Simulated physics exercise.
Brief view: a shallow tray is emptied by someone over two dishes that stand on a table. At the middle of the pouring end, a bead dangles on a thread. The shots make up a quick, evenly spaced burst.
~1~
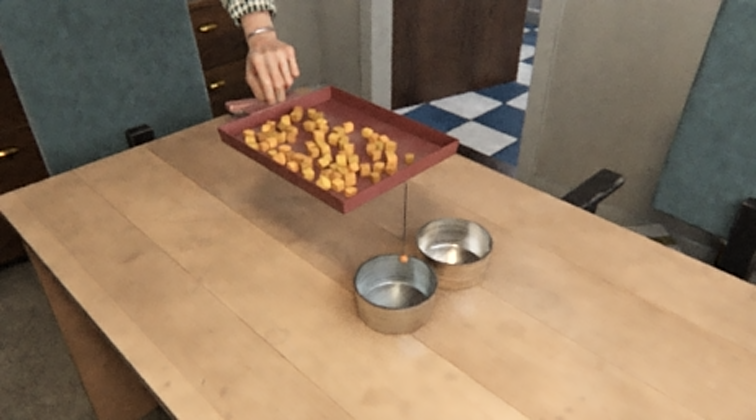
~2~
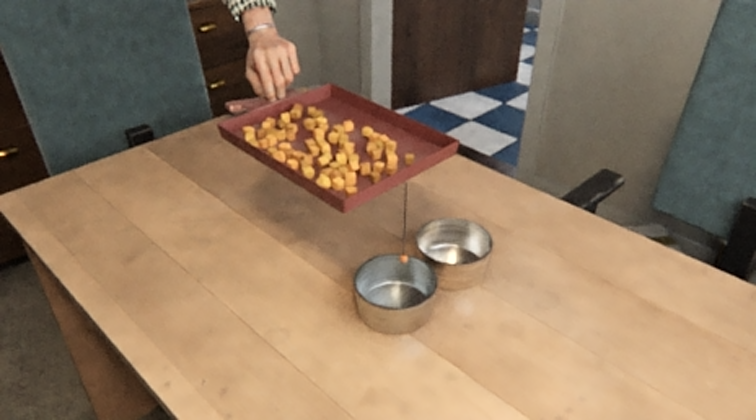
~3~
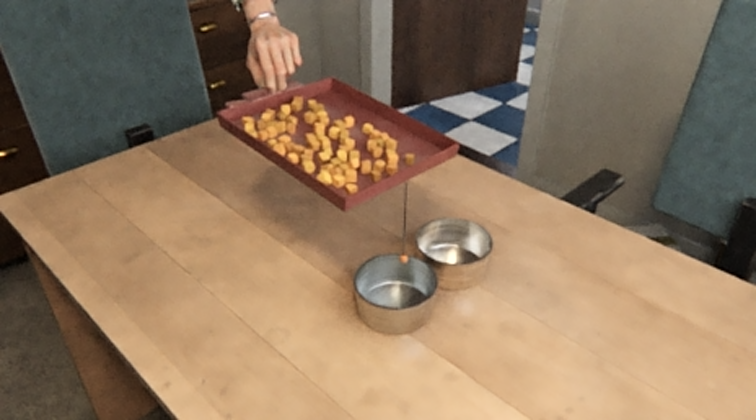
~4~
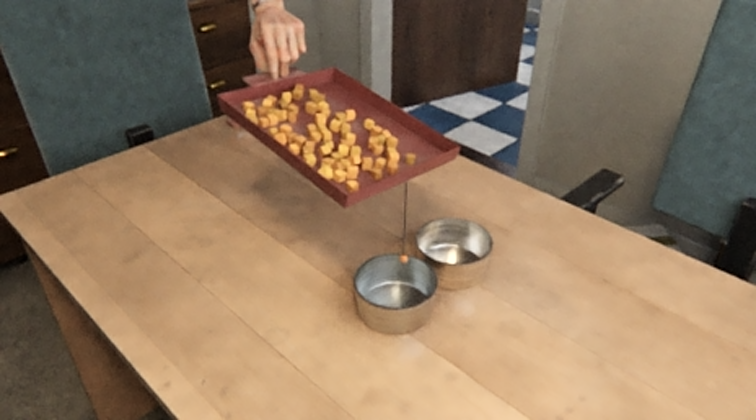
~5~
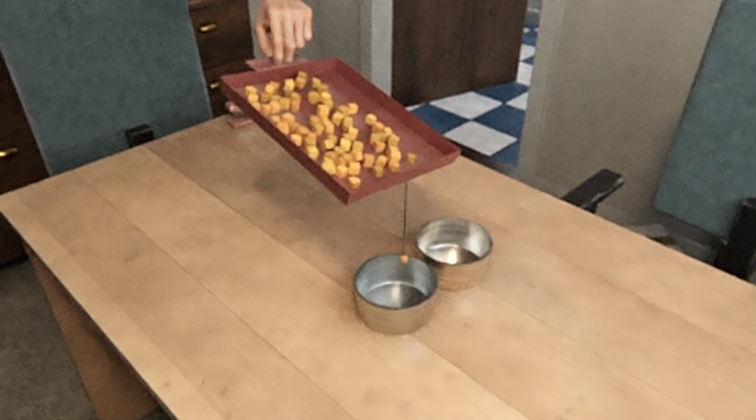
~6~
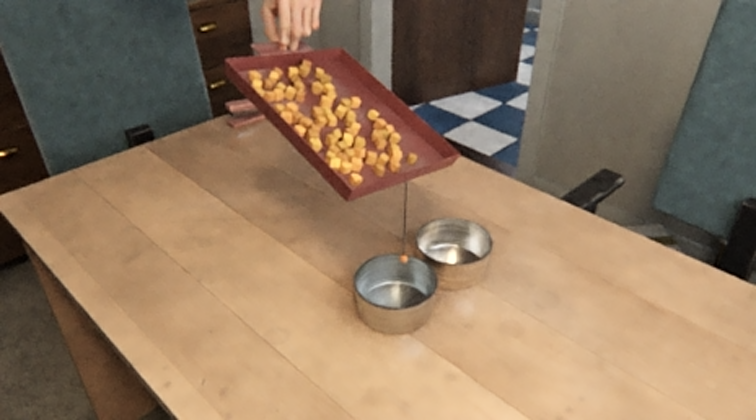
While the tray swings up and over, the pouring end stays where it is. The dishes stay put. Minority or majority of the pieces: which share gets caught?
The catch is a majority of the load.
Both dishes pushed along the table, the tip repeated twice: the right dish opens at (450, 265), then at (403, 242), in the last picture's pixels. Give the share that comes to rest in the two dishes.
Roughly 60% first, roughly 10% second.
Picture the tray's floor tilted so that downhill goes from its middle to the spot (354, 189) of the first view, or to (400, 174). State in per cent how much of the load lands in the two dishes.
Case one 20 %; case two 20 %.
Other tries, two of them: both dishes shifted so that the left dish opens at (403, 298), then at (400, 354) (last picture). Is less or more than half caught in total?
First shift, a majority share; second shift, a minority share.
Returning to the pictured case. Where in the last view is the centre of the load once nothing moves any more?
Close to (457, 266) in the last picture.
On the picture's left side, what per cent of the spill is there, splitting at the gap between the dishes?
It comes out at roughly 0 percent.
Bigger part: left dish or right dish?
It's the right side.
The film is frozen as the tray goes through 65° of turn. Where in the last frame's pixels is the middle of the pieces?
The middle of the pieces sits at roughly (417, 145).
Soon, tray tipped steeply; all on the tray.
A while on, tray tipped past a quarter turn; most on the tray; a small part in the right dish; a small part outside both; a stray few in the air.
Towards the end, tray tipped past a quarter turn; a stray few in the left dish; about two thirds in the right dish; about a quarter outside both.
Finally, tray tipped past a quarter turn; a stray few in the left dish; about two thirds in the right dish; about a quarter outside both.
